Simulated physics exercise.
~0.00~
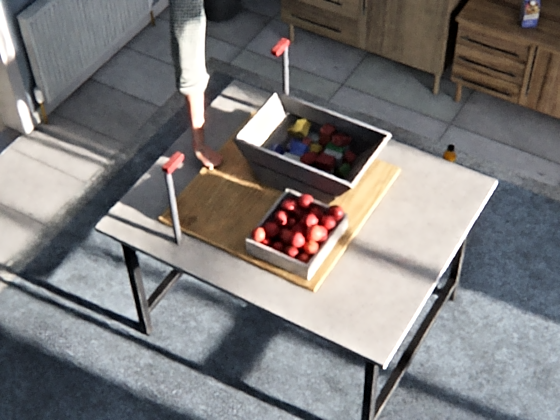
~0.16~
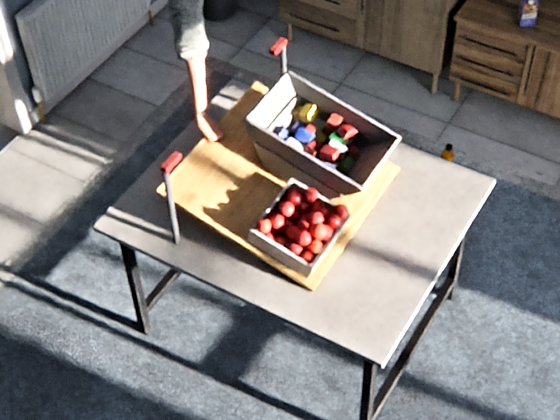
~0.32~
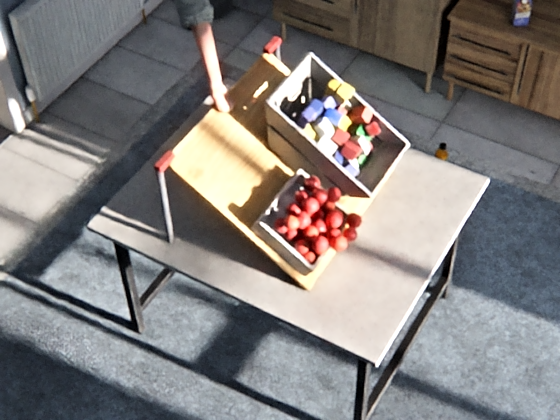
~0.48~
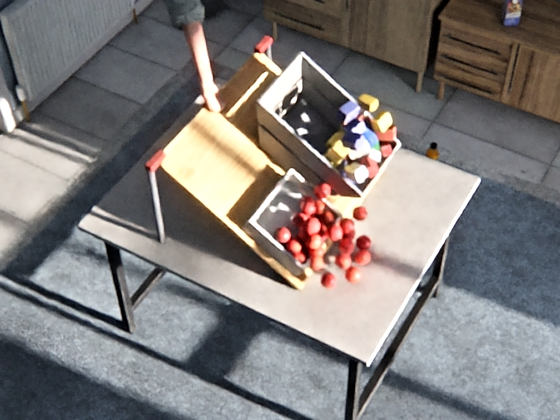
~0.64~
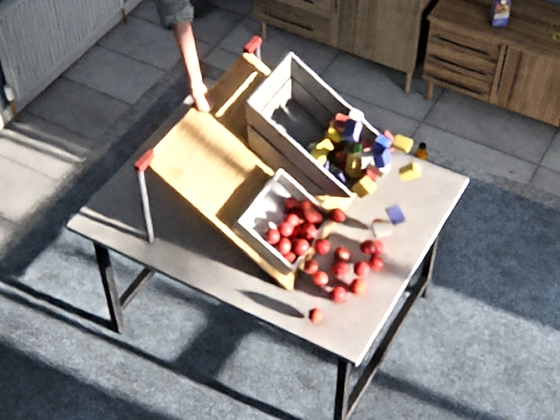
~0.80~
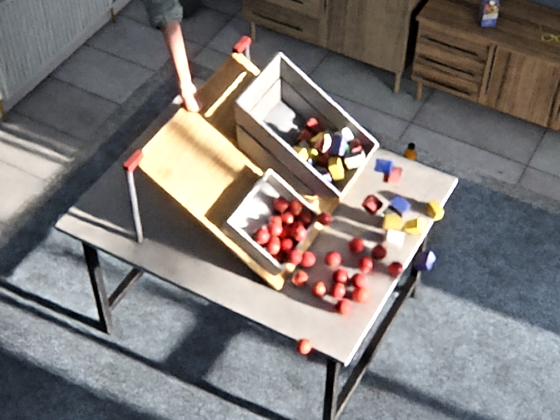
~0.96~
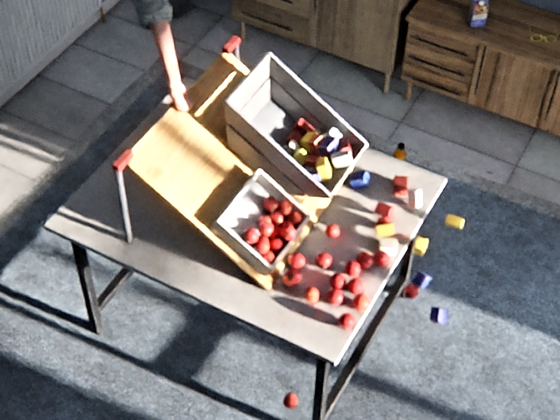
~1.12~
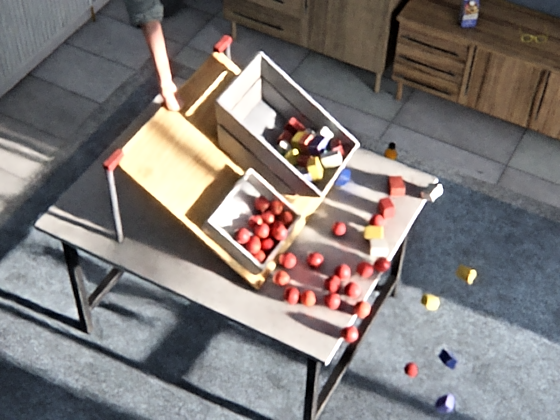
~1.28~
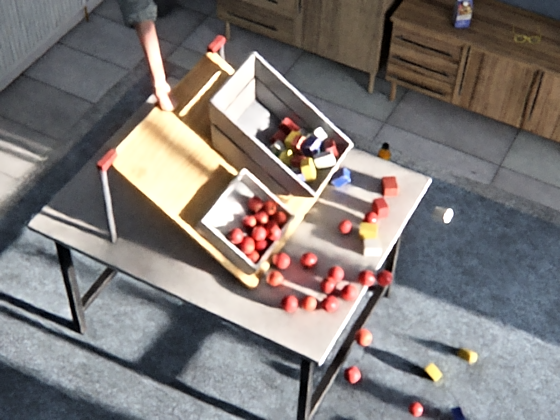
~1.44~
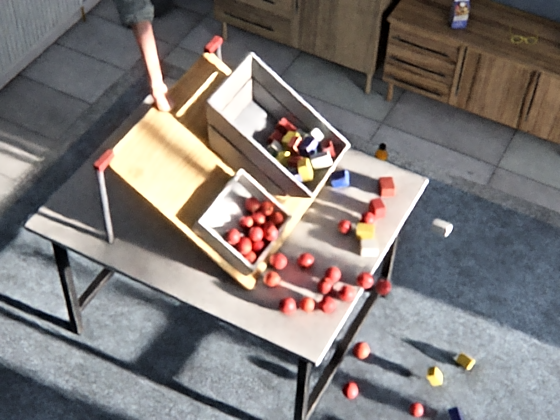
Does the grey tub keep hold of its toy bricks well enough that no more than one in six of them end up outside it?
No, more than one in six of the toy bricks leave the grey tub, ending up on the table and the floor.
